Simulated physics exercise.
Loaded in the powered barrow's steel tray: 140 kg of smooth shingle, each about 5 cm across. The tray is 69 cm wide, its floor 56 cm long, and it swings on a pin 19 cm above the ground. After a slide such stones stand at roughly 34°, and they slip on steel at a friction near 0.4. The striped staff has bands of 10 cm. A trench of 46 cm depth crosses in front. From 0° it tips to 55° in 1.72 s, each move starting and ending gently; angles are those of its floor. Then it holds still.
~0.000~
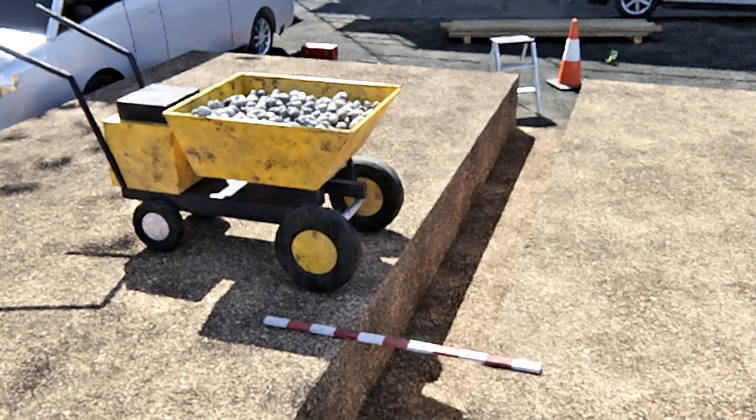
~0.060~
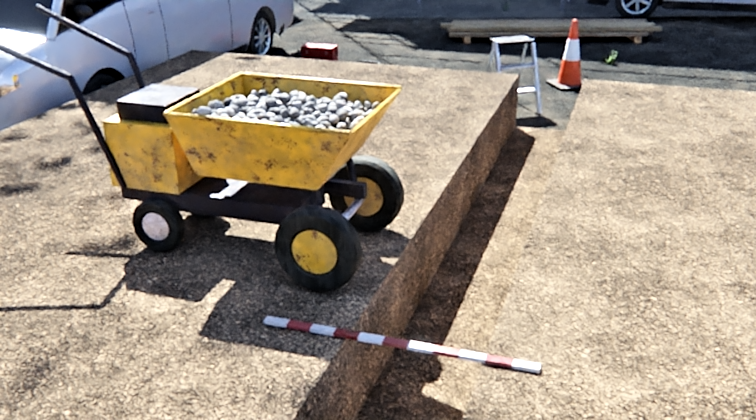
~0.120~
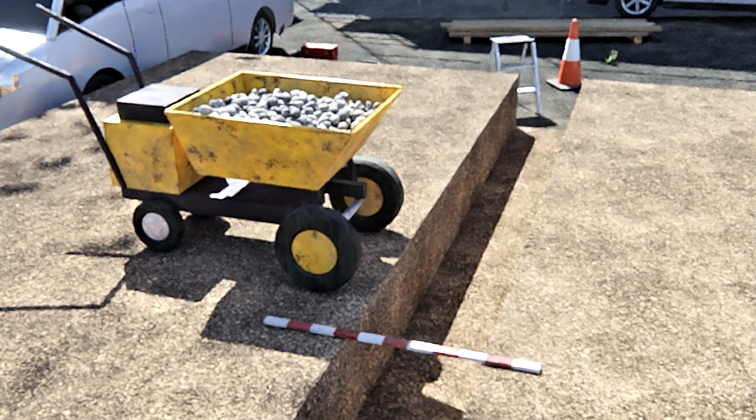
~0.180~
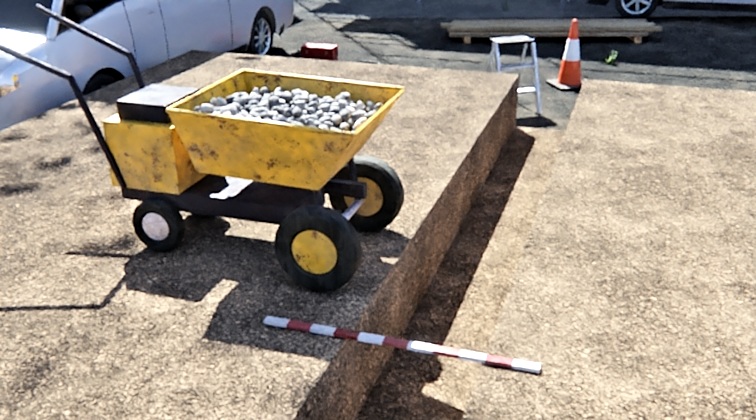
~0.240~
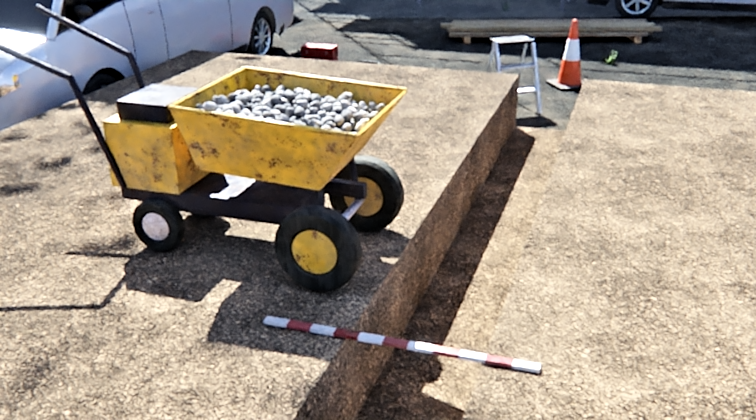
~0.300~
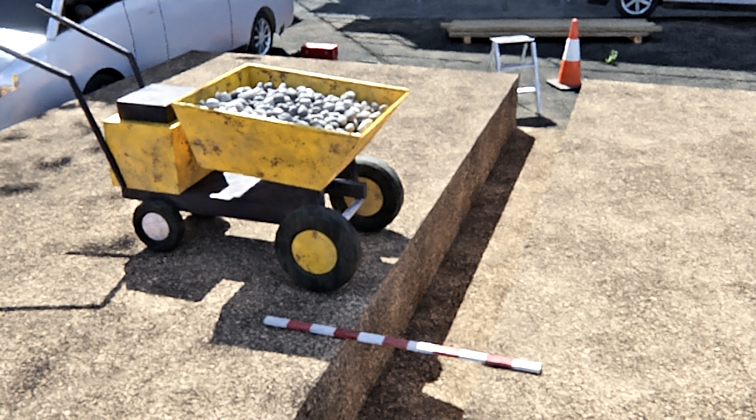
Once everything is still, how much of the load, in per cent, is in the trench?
Roughly 44 per cent ends in the trench.
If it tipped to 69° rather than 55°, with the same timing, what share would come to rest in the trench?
Then about 70 per cent.
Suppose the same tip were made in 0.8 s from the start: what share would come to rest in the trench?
In that case some 30 per cent.
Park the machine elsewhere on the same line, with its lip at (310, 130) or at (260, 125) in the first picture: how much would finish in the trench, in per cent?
Near 50 per cent from the first place, 50 from the second.
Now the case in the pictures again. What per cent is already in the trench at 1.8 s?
About 10 per cent by then.
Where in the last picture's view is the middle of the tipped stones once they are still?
Near (476, 357).
After 1.3 s the floor is at 46°; 100 % in the tray; the foremost stones are at (440, 182).
After 1.8 s the floor is at 55°; 87 % in the tray, 12 % in the trench, 1 % past the trench; the foremost stones are at (529, 288).
After 2.2 s the floor is at 55°; 72 % in the tray, 23 % in the trench, 5 % past the trench; the foremost stones are at (579, 287).
After 4.1 s the floor is at 55°; 51 % in the tray, 44 % in the trench, 5 % past the trench; the foremost stones are at (602, 287).
